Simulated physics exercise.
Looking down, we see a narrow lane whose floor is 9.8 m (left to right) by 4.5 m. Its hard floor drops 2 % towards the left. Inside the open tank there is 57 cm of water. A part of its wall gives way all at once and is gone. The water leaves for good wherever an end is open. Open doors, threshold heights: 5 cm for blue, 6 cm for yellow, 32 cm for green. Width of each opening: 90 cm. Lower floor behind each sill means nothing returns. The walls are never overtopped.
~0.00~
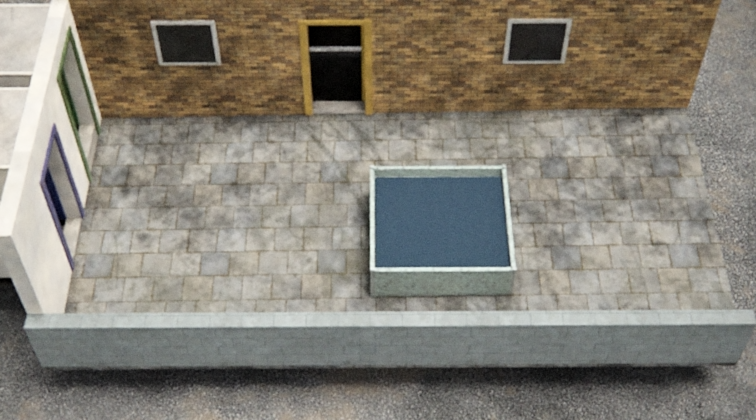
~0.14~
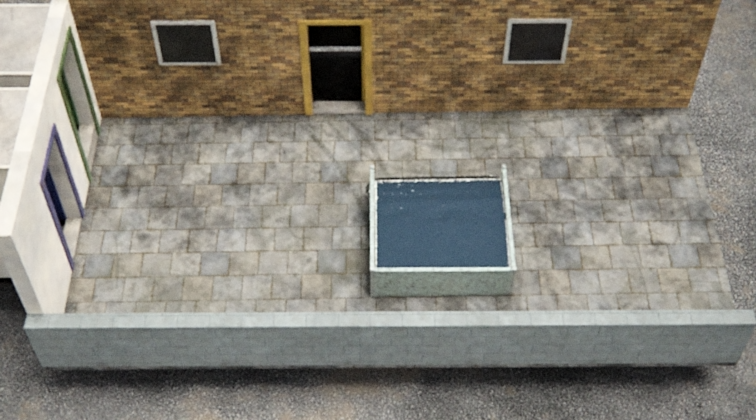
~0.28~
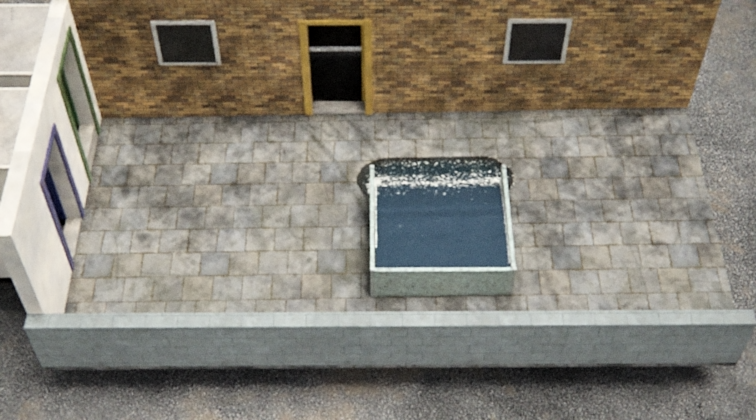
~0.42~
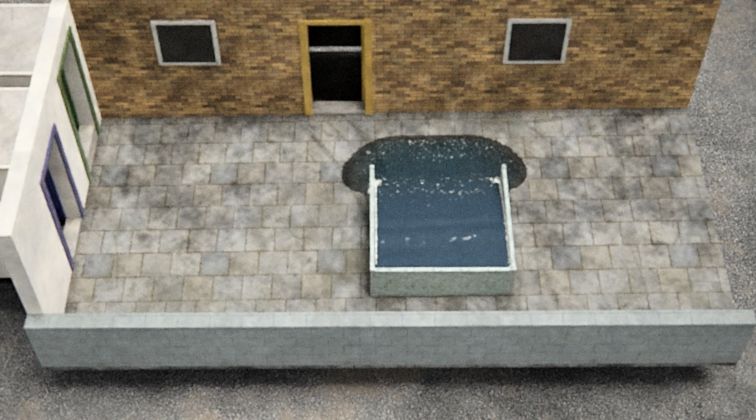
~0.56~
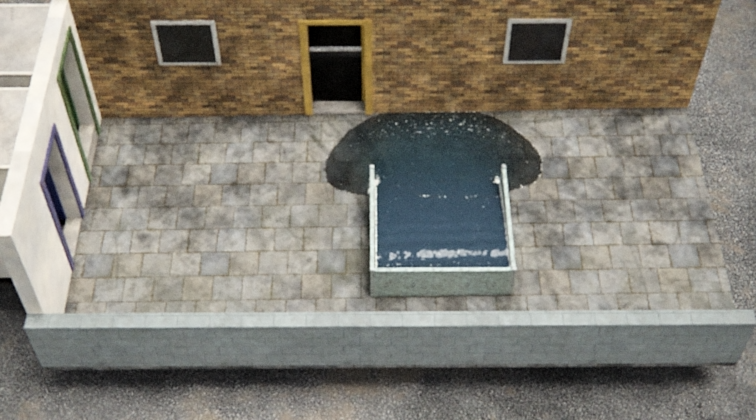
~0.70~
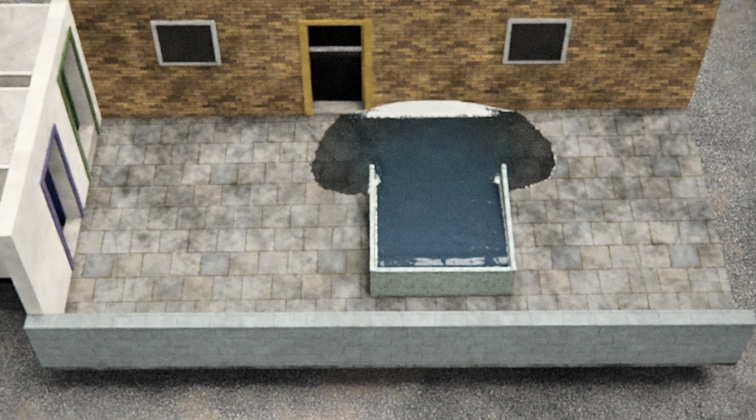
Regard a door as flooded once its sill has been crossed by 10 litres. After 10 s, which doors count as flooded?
After that time: The blue door is flooded; the yellow door is flooded; the green door is not flooded.
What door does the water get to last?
Blue.
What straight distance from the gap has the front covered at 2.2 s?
Some 4.6 m out.
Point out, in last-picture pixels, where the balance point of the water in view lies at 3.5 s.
At roughly (393, 171).
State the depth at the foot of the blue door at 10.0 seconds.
Around 8.5 cm there.
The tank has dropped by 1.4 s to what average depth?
28 cm.
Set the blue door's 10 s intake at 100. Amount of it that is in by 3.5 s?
That works out near 0%.
After 1.4 s water covers 15 % of the floor and is deepest (40 cm) near (429, 119); blue door not reached, yellow door 18 cm at the sill, 16 L in, green door not reached.
After 2.2 s water covers 25 % of the floor and is deepest (32 cm) near (419, 127); blue door not reached, yellow door 17 cm at the sill, 64 L in, green door not reached.
After 3.5 s water covers 50 % of the floor and is deepest (23 cm) near (100, 133); blue door not reached, yellow door 11 cm at the sill, 108 L in, green door 21 cm at the sill, 0 L in.
After 6.0 s water covers 70 % of the floor and is deepest (19 cm) near (59, 344); blue door 9 cm at the sill, 22 L in, yellow door 6 cm at the sill, 123 L in, green door 14 cm at the sill, 0 L in.
After 10.0 s water covers 85 % of the floor and is deepest (12 cm) near (59, 344); blue door 9 cm at the sill, 47 L in, yellow door 4 cm at the sill, 124 L in, green door 9 cm at the sill, 0 L in.
